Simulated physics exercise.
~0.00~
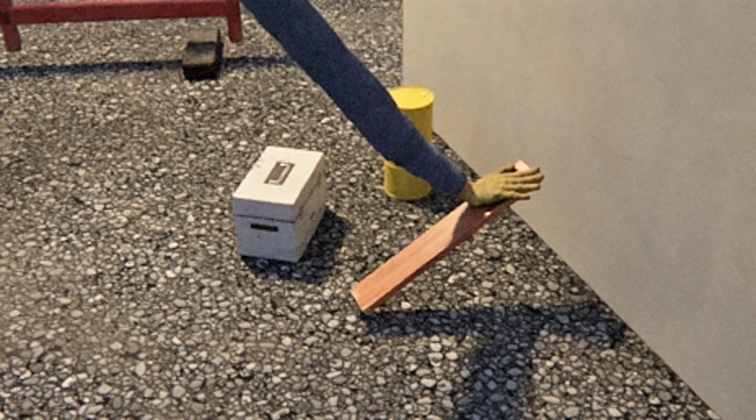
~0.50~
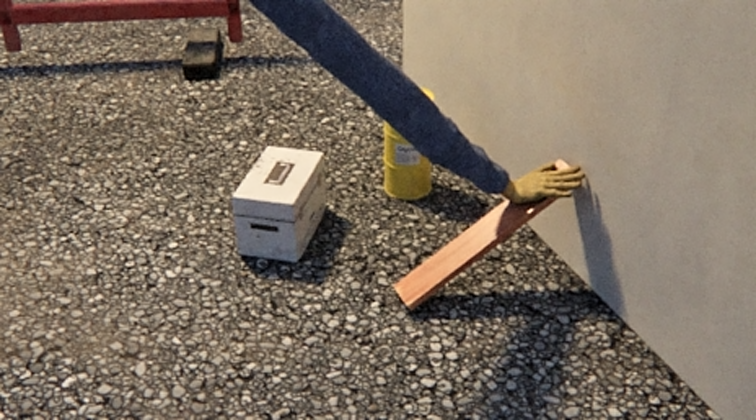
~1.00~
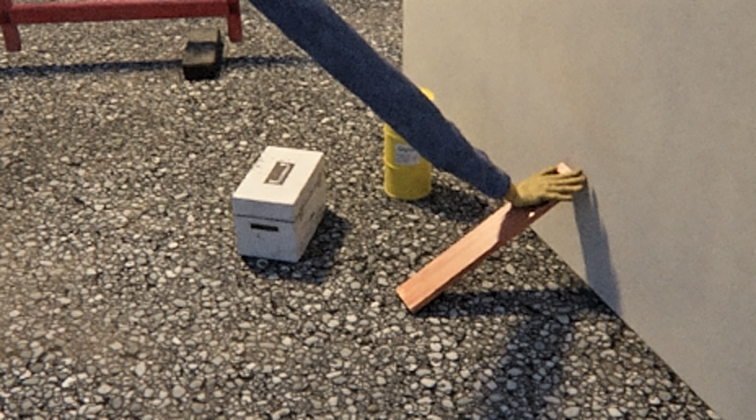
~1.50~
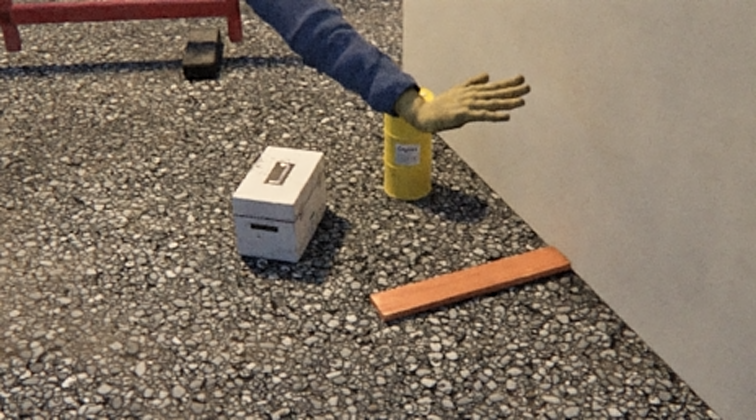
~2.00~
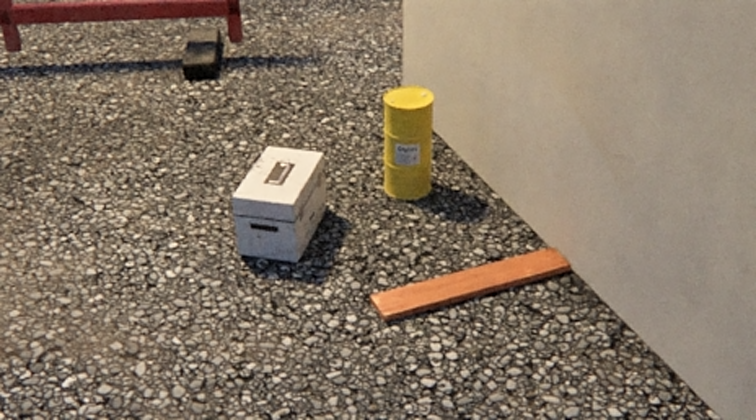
An orange plank is held at a slant by a gloved hand reaching in from the top, above dark pebbly ground beside a pale wall. A white toolbox and a yellow canister stand nearby, with part of a red frame at the upper left. The hand moves the plank to the right until its upper end rests against the wall, and holds it there briefly. Then the hand lets go and draws back with its fingers spread, and the plank slips down the wall. It ends lying flat on the ground, the arm gone and the toolbox and canister unmoved.
